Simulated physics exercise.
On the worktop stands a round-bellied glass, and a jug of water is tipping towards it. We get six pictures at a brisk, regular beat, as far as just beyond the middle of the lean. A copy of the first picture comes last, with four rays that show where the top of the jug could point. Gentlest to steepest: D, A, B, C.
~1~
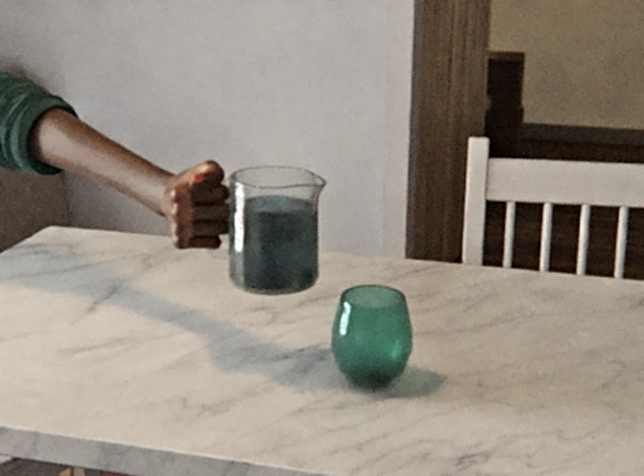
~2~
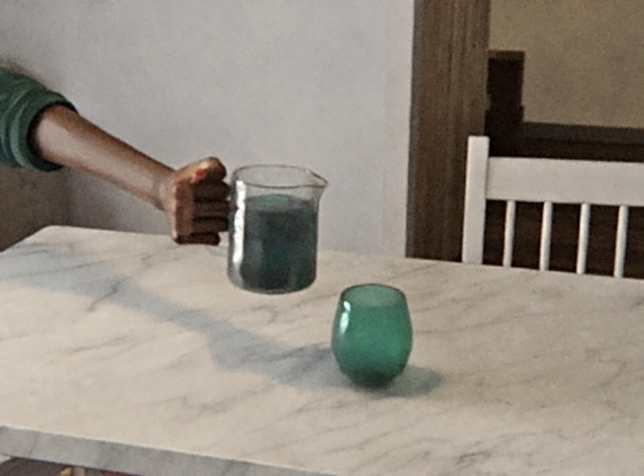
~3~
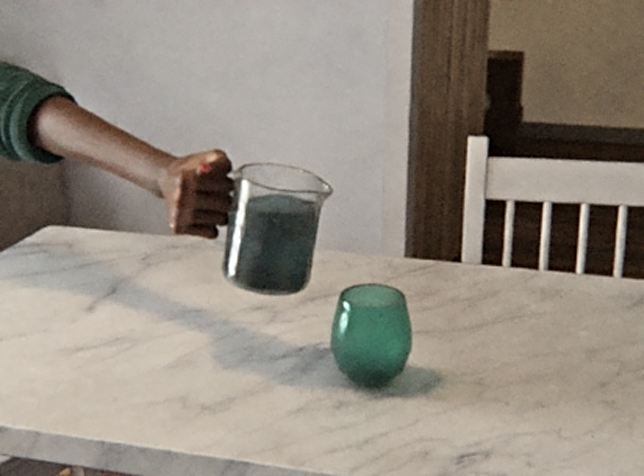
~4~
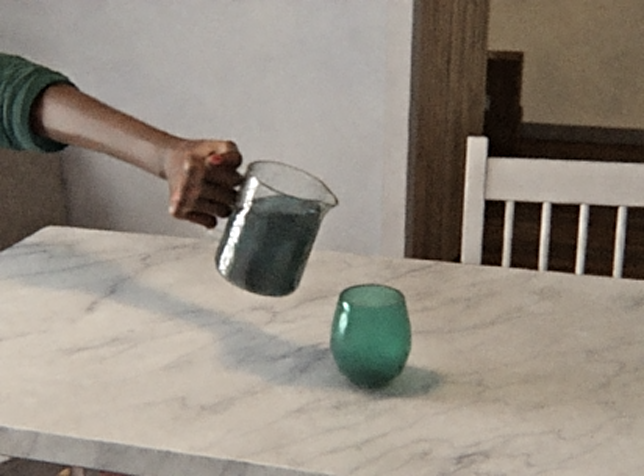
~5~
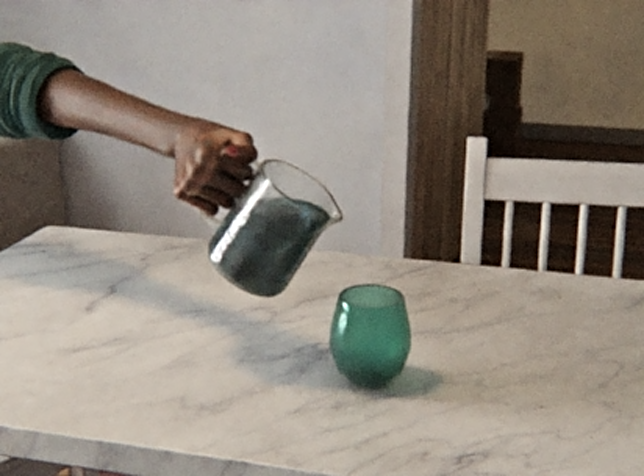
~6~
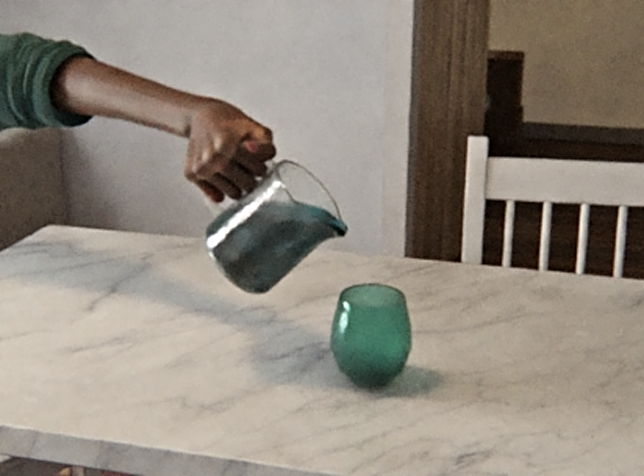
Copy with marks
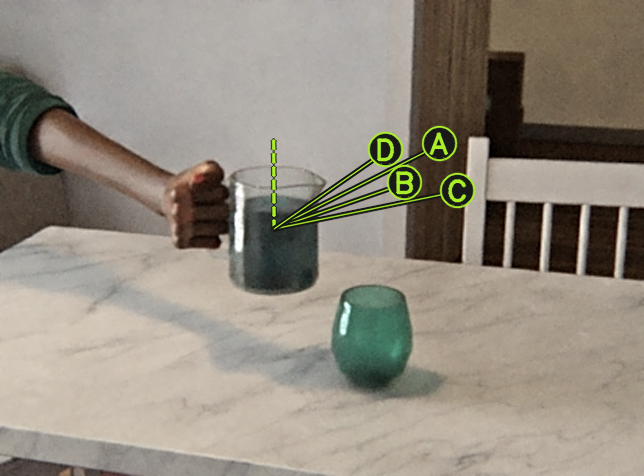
At a marble-topped table, a hand steadily tilts a jug of dark liquid rightward above a green glass.
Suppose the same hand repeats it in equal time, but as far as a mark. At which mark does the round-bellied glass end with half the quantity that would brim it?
B beats the others.
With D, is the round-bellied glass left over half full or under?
Under.
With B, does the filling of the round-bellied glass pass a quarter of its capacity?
Yes, clearly.
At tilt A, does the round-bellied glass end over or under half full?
Under.
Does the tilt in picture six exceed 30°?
Yes, it does.
In lime, A at (424, 152); B at (388, 189); C at (440, 194); D at (372, 160).
With A, the round-bellied glass ends with about 34 % of what it can hold.
With B, the round-bellied glass ends with about 51 % of what it can hold.
With C, the round-bellied glass ends with about 65 % of what it can hold; 3 % of the water is spilt.
With D, the round-bellied glass ends with about 20 % of what it can hold.
